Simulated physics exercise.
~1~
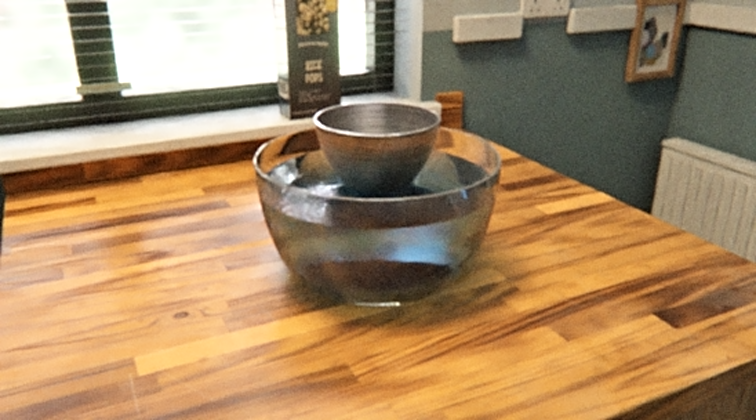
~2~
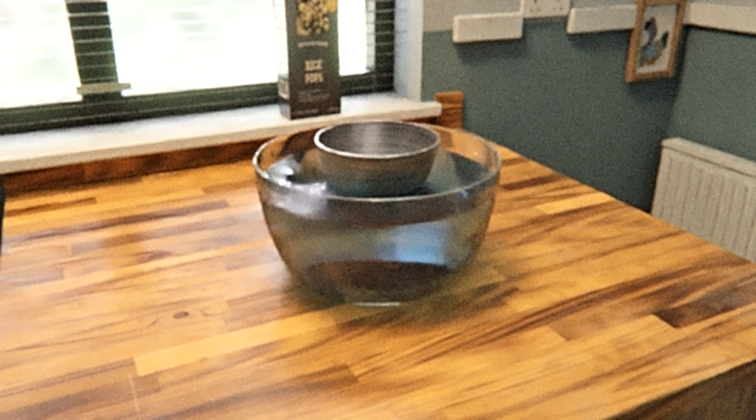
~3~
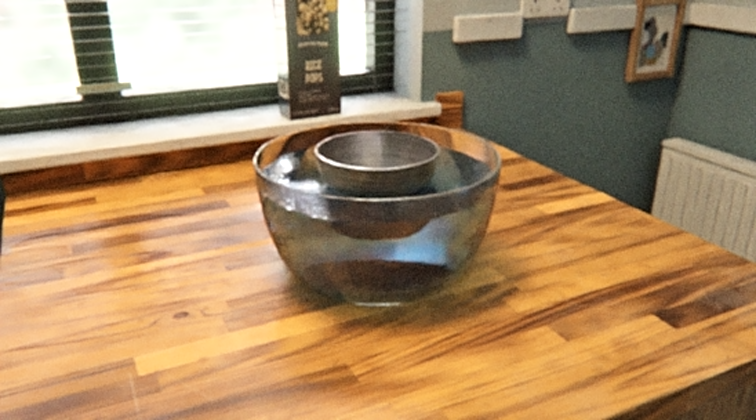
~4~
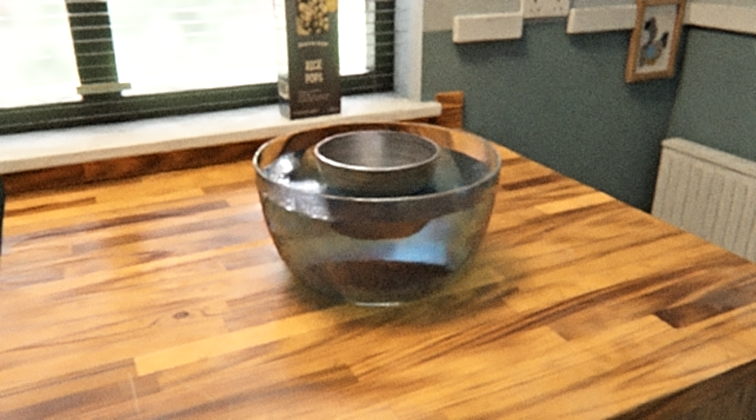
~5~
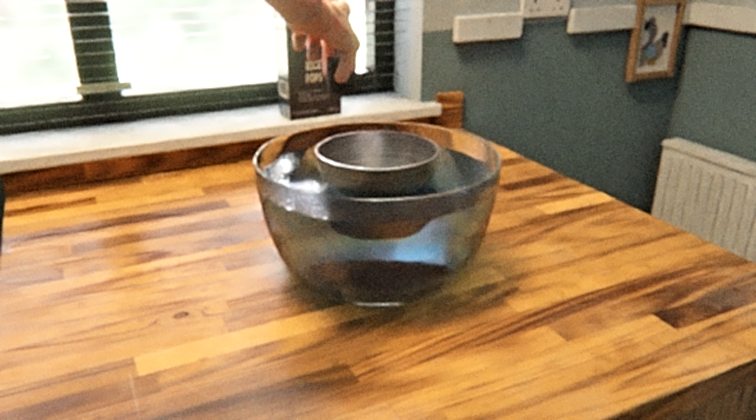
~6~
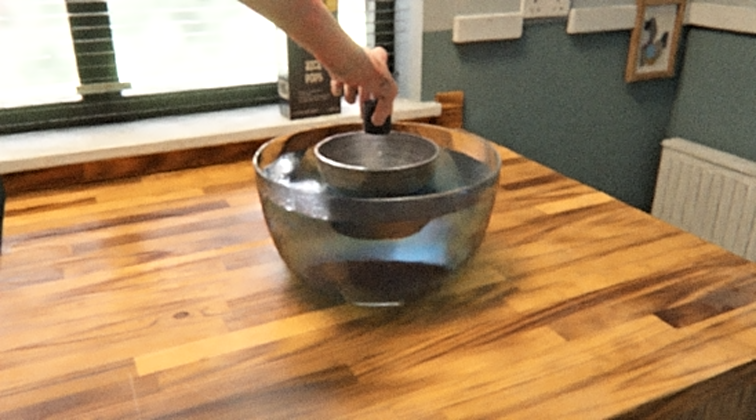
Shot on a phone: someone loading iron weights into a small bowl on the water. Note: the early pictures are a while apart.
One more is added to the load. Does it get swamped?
No. It does not sink.
A moment on, the iron weight is in and the small bowl dips.
Further on, it steadies; about a fifth of its side above the surface.
When it is over, the small bowl floats; about a fifth of its side above the surface.
